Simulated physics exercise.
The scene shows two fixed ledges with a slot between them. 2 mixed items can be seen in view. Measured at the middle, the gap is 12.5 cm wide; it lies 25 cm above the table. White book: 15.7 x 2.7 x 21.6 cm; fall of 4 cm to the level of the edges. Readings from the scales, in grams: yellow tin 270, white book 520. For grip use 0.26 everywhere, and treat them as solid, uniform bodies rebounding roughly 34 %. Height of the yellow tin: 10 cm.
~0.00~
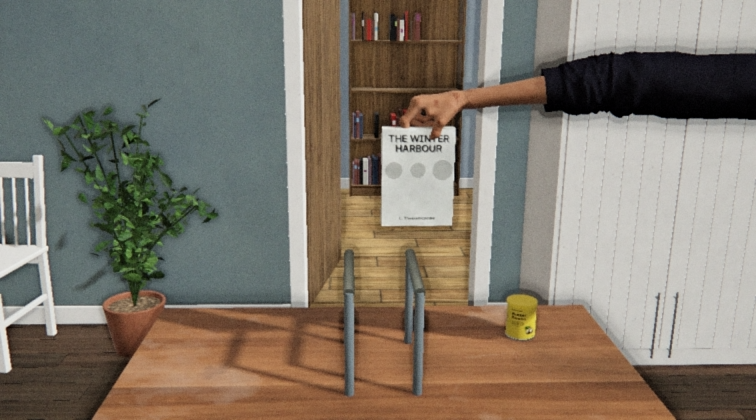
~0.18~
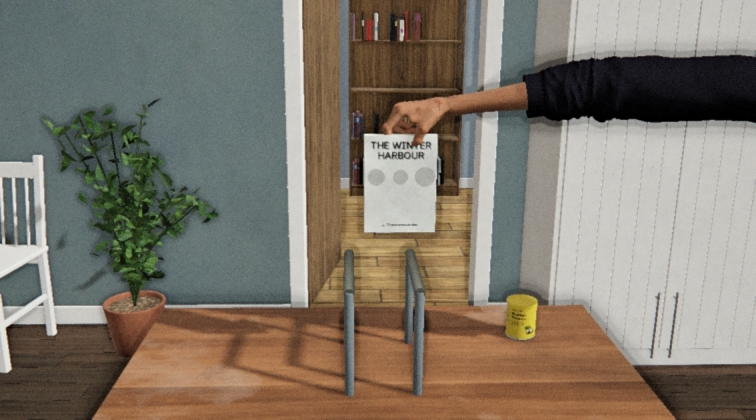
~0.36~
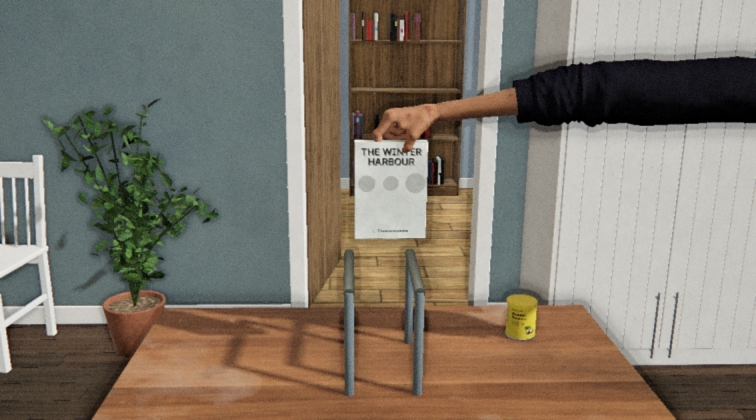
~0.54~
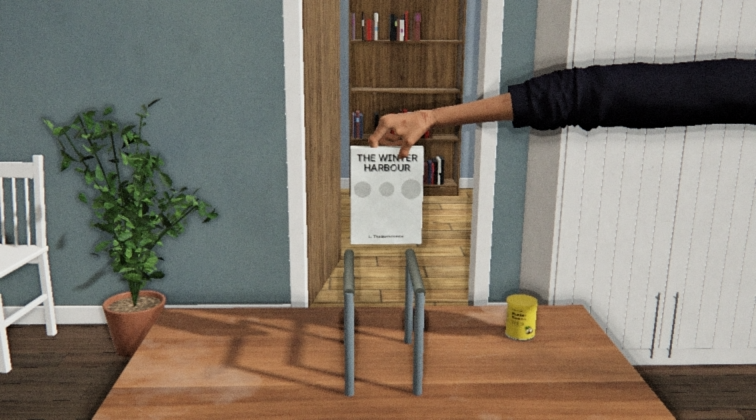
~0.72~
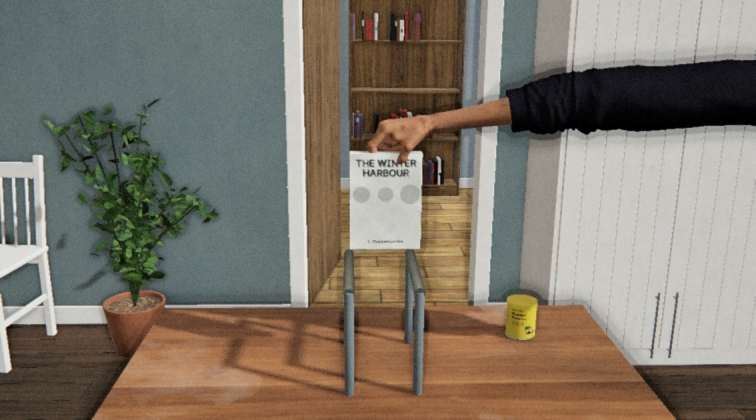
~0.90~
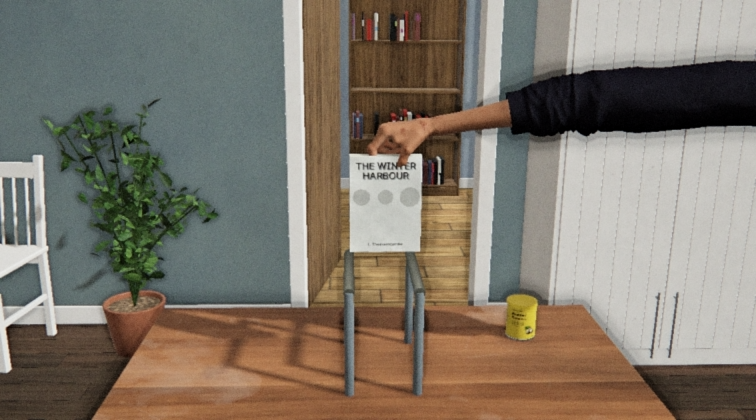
Hand moving a white book left and slightly down above two grey rails on a wooden table beside a yellow tin.
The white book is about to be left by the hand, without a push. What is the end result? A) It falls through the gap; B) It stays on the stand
B.
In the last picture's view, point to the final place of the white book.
It ends up at about (373, 241).
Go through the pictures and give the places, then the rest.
In the first picture, 9 cm still to go; white book (417, 177); yellow tin (521, 317).
In the second picture, 6 cm still to go; white book (400, 184); yellow tin (521, 317).
In the third picture, 3 cm still to go; white book (390, 190); yellow tin (521, 317).
In the fourth picture, 2 cm still to go; white book (387, 196); yellow tin (521, 317).
In the fifth picture, 1 cm still to go; white book (385, 201); yellow tin (521, 317).
The sixth picture shows poised above the slot; white book (385, 204); yellow tin (521, 317).
Around 1.10 s, white book shifted 4 cm near (385, 221).
Around 1.20 s, white book at 5° to upright near (387, 223).
Around 1.30 s, white book at 28° to upright near (376, 234).
Around 1.60 s, white book at 61° to upright near (372, 241).
Finally (2.4 s), on their side or leaning hard on the stand or table, white book; yellow tin still in place (within 4 cm). Final places as that camera would see them, white book near (373, 241). The book lodges.
